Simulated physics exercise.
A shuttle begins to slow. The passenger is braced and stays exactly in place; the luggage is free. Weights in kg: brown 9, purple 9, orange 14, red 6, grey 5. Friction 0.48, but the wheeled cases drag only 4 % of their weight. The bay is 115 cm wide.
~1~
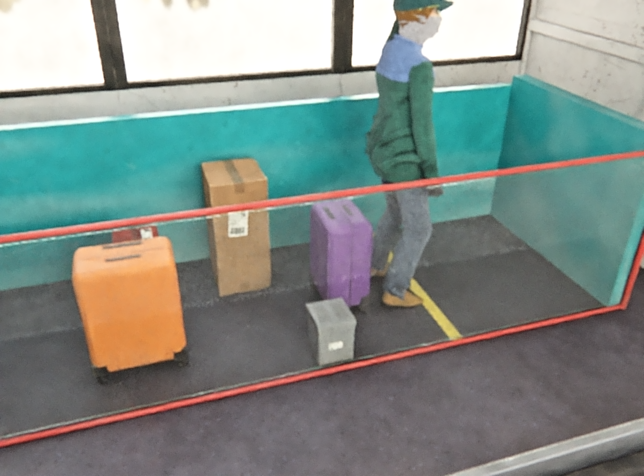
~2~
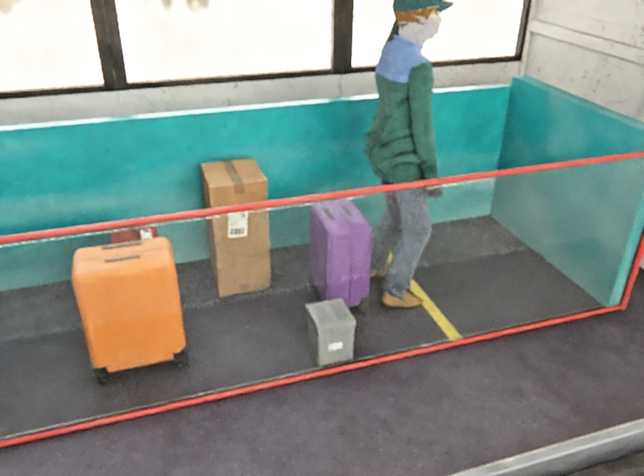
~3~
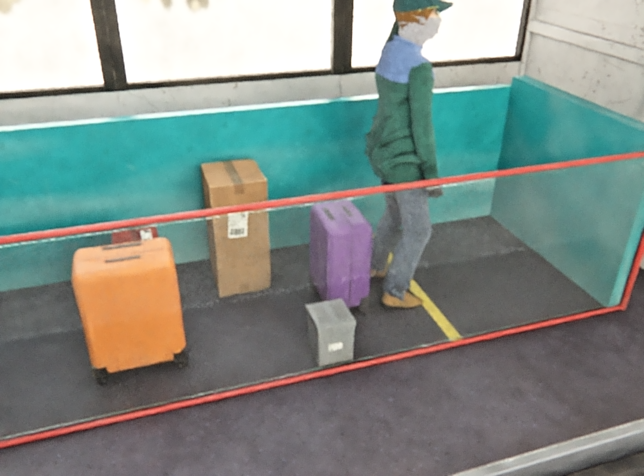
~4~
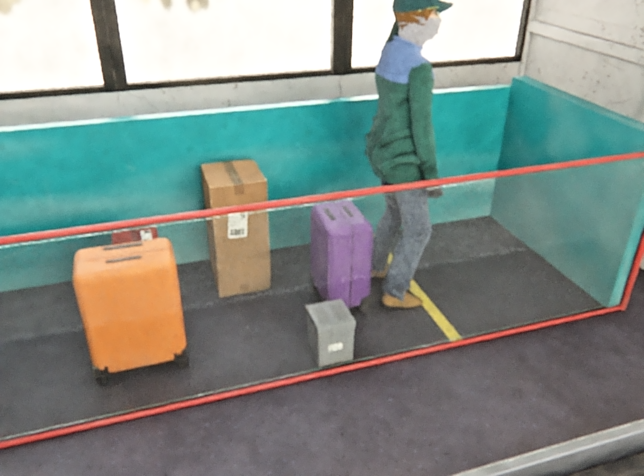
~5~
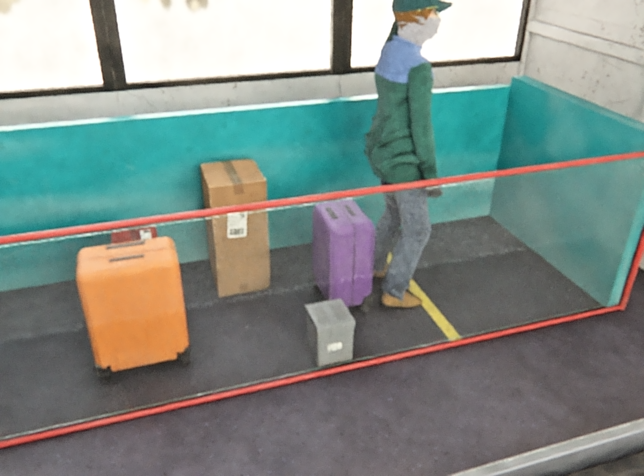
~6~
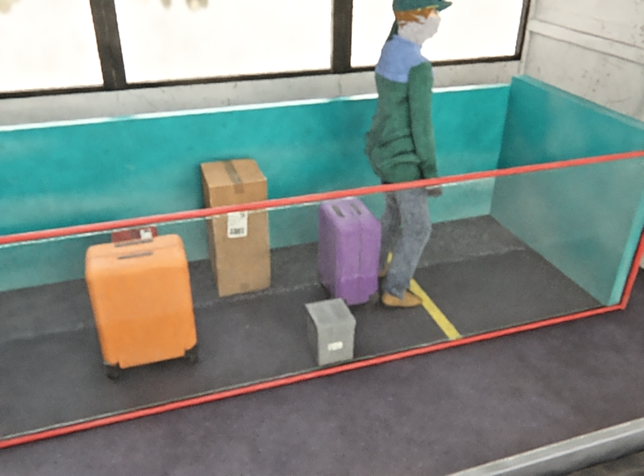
An orange wheeled suitcase and a purple one creep slightly to the right across the dark floor of a glass-fronted, teal-walled bay, seen from above and outside by a steady camera. The orange case is at left, with a tall brown box behind, the purple case further right and a small grey box in front. The boxes and the masked figure in green stay still as the orange case shifts most late on.
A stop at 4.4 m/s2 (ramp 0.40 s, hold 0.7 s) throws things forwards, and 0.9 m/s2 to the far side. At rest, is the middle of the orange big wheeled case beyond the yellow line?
This time the orange big wheeled case fails to pass the yellow line.
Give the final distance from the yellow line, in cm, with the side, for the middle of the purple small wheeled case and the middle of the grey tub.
Purple small wheeled case 30 short, grey tub 60 short.
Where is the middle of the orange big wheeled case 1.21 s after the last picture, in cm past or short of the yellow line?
About 65 cm short of it.
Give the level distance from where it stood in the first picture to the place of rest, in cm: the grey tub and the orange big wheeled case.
About: Grey tub 0, orange big wheeled case 90.
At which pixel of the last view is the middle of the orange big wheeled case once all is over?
Around (302, 260).
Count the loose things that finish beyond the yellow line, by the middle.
0 of them.
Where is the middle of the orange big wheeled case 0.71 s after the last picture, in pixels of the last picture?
Near (302, 260).
Then, 0.31 s after the last picture the orange big wheeled case is 109 cm short of the yellow line, tilted 0°, near (219, 285) in the last picture's view.
Then, 0.71 s after the last picture the orange big wheeled case is 65 cm short of the yellow line, tilted 0°, near (302, 260) in the last picture's view.
Then, 1.21 s after the last picture the orange big wheeled case is 65 cm short of the yellow line, tilted 0°, near (302, 260) in the last picture's view.
At rest, brown tall bag stops short of the yellow line; purple small wheeled case stops short of the yellow line; orange big wheeled case stops short of the yellow line; red pack stops short of the yellow line; grey tub stops short of the yellow line.
